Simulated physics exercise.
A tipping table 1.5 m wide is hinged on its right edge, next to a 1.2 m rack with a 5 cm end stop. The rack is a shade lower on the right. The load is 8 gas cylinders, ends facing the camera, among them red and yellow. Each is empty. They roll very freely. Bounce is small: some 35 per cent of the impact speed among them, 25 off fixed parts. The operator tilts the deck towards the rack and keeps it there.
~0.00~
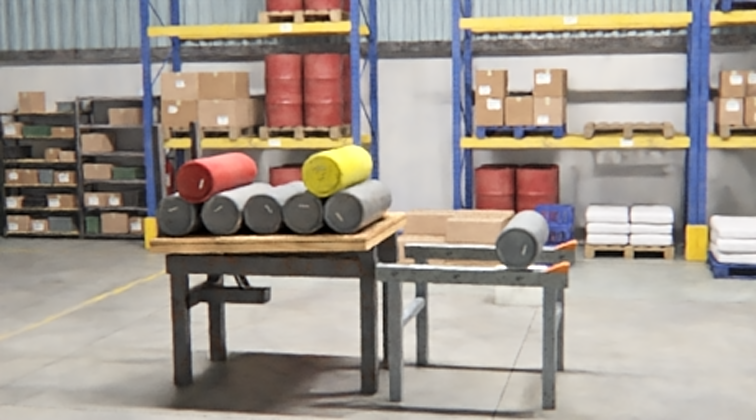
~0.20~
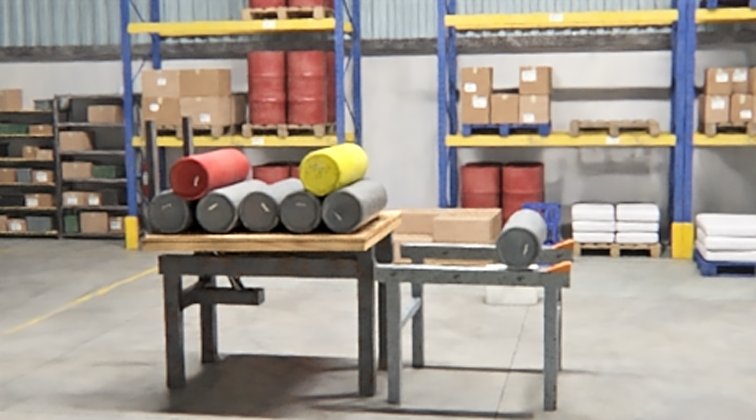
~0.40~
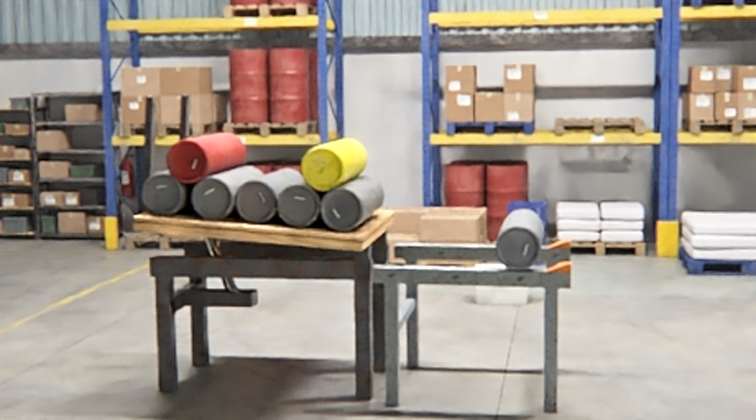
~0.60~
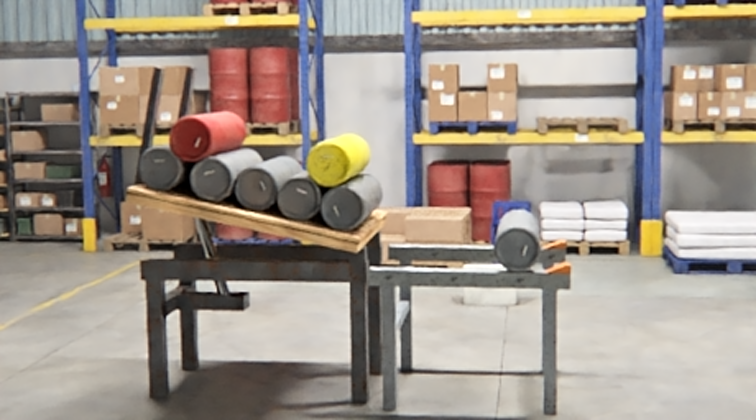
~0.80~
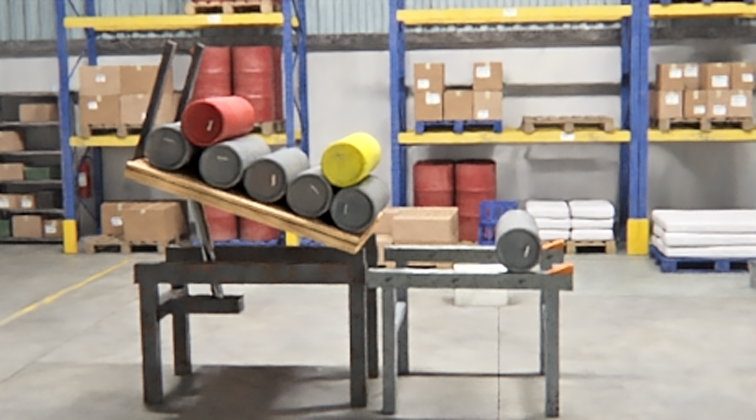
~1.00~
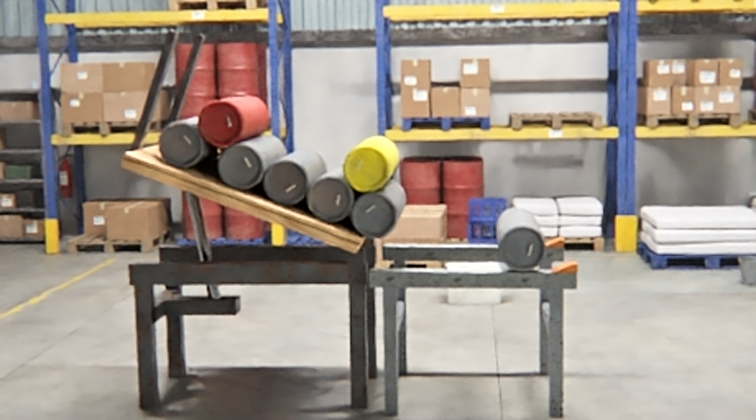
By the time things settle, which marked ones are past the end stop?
The red cylinder stays inside the stop, the yellow clears the end stop.
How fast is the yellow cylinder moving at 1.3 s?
Near 2.0 m/s.
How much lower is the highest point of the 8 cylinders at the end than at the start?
Some 20 cm lower.
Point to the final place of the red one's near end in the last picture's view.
At about (437, 248).
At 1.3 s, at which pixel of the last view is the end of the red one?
At about (265, 145).
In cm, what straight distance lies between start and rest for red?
About: Red 170.
Then, 1.3 s in, red is up on others, 70 cm from the hinge, rolling right; yellow is up on others, 85 cm from the rack's far end, rolling right; 0 past the stop so far.
Then, 1.6 s in, red is up on others, 45 cm from the hinge, rolling right; yellow is up on others, 40 cm from the rack's far end, rolling right; 0 past the stop so far.
Then, 1.9 s in, red is up on others, 15 cm from the hinge, rolling right; yellow is up on others, 15 cm from the rack's far end, rolling right; 1 past the stop so far.
Then, 2.3 s in, red is up on others, 95 cm from the rack's far end, rolling right; yellow is over the stop and falling; 2 past the stop so far.
In the end (5.9 s), red is on the rack, 85 cm from the rack's far end; yellow is over the stop, on the ground; 3 past the stop so far.
